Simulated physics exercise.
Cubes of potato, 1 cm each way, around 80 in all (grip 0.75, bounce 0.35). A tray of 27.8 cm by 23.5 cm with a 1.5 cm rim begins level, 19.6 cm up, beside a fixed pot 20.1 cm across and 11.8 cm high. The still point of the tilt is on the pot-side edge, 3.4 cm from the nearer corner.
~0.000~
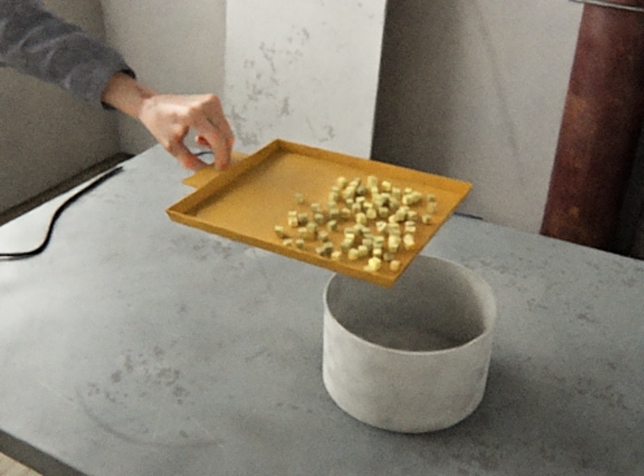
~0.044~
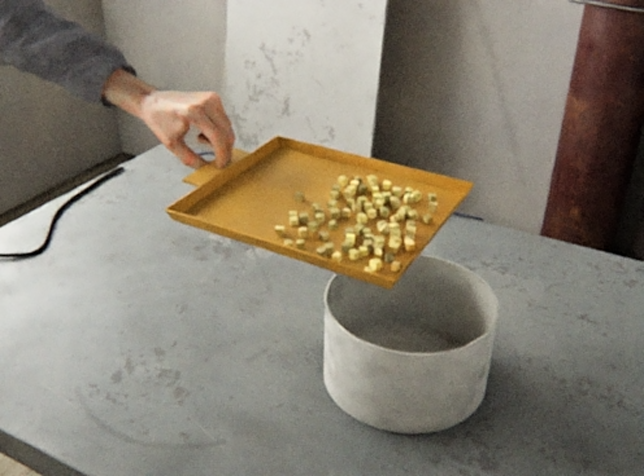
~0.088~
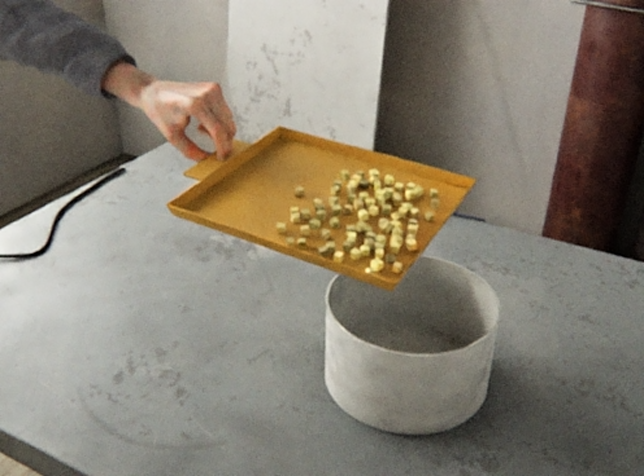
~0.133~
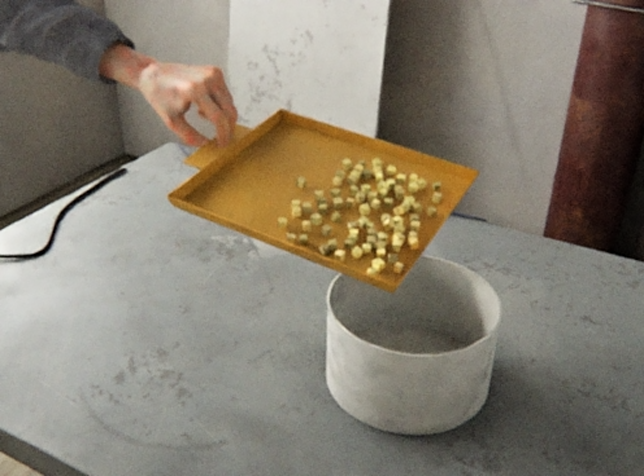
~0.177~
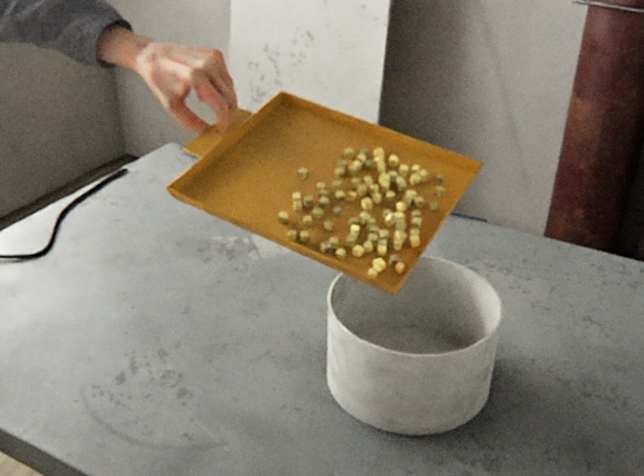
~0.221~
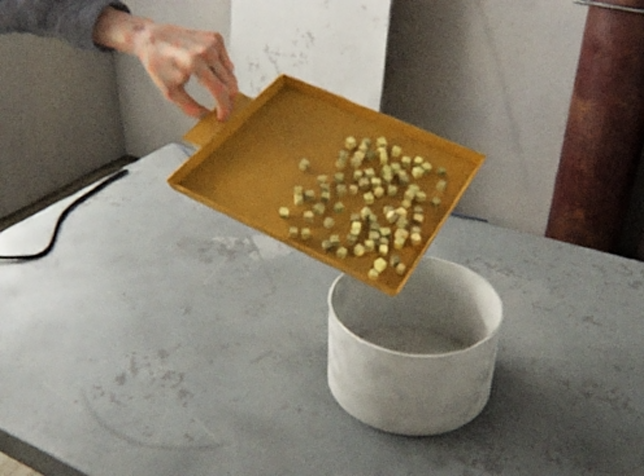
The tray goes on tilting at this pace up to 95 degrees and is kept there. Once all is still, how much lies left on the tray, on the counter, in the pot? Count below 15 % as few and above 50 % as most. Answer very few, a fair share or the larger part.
Left on the tray: Very few; on the counter: The larger part; in the pot: Very few.
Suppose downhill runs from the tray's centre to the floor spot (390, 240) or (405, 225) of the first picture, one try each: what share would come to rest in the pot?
Some 55 and 70 per cent.
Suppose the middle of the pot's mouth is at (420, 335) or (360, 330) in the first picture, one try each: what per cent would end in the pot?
Some 95 and 95 per cent.
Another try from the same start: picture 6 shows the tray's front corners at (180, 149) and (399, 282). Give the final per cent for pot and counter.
Pot 50, counter 50.
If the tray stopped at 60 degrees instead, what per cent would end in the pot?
It would be near 0 per cent.
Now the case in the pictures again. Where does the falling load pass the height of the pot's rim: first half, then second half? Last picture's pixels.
First near (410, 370), later near (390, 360).
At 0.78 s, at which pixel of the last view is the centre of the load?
At about (397, 287).
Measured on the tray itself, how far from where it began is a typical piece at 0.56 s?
Some 5 cm.
After 0.56 s, tilt 56 degrees; the tray holds 100 %, the pot 0 %.
After 0.78 s, tilt 81 degrees; the tray holds 65 %, the pot 0 %.
Then, at 1.12 s, tilt 95 degrees; the tray holds 5 %, the pot 0 %.
At rest (2.2 s), tray 0 %, counter 100 %, pot 0 %.
